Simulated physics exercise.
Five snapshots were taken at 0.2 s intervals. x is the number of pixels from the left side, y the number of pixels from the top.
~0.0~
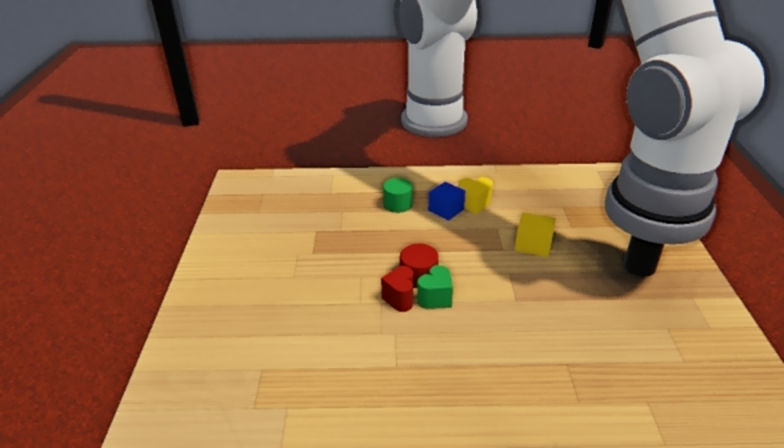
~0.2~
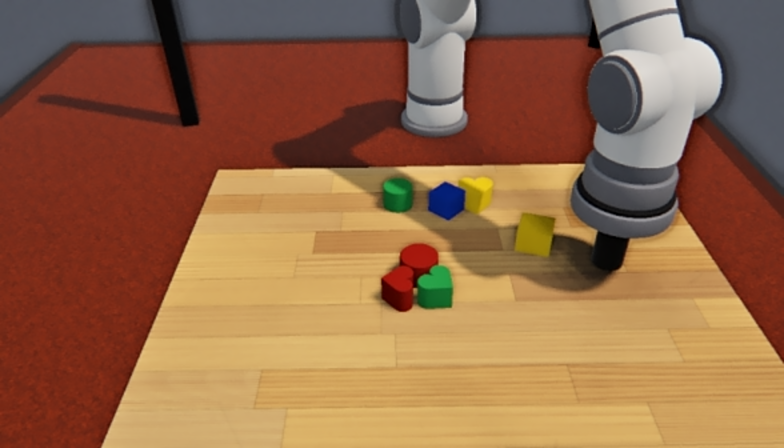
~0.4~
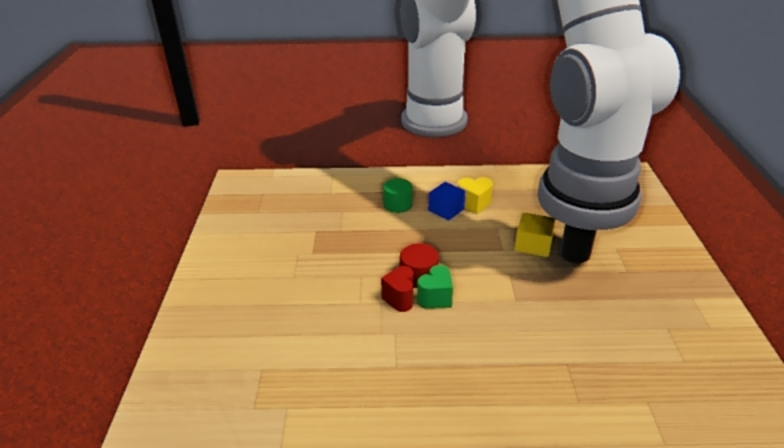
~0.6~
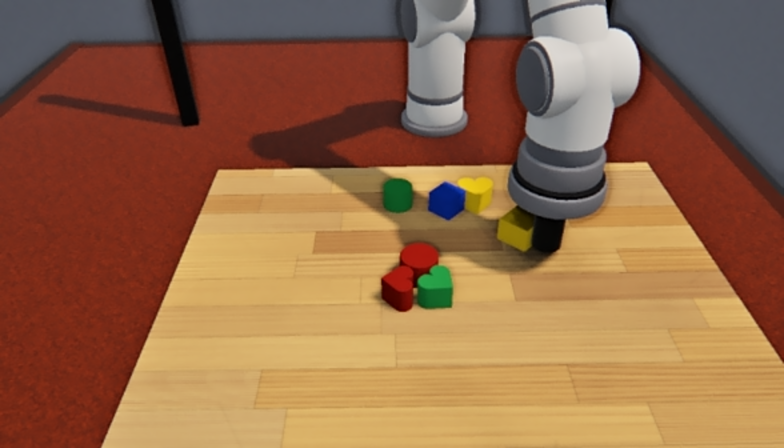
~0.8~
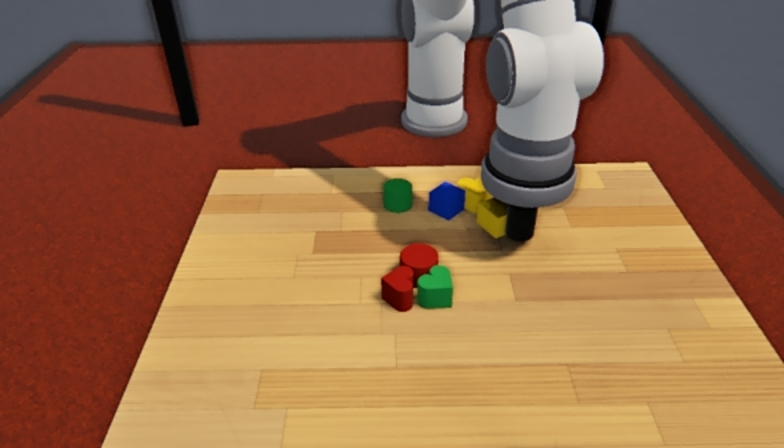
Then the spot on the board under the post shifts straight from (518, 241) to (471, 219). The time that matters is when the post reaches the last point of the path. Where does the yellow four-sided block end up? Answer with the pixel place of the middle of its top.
Around pixel (463, 183).
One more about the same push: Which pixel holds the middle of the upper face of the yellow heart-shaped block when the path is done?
Expect it around (463, 168).
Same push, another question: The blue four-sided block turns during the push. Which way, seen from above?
The twist is anticlockwise.
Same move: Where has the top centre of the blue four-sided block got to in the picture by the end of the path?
For the centre of its top, I'd go with (434, 185).
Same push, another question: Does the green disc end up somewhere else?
I expect not.
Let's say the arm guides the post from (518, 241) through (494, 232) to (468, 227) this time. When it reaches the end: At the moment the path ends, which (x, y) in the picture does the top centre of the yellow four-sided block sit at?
The centre of its top will be at (467, 190).
The first path, step by step. Halfway along, post at (495, 221); blue four-sided block at (443, 189); yellow heart-shaped block at (469, 178), turned 25° clockwise; yellow four-sided block at (479, 194).
At the end, post at (471, 211); green disc still; blue four-sided block at (434, 185), turned 45° anticlockwise; yellow heart-shaped block at (463, 168), turned 45° clockwise; yellow four-sided block at (463, 183), turned 25° clockwise.
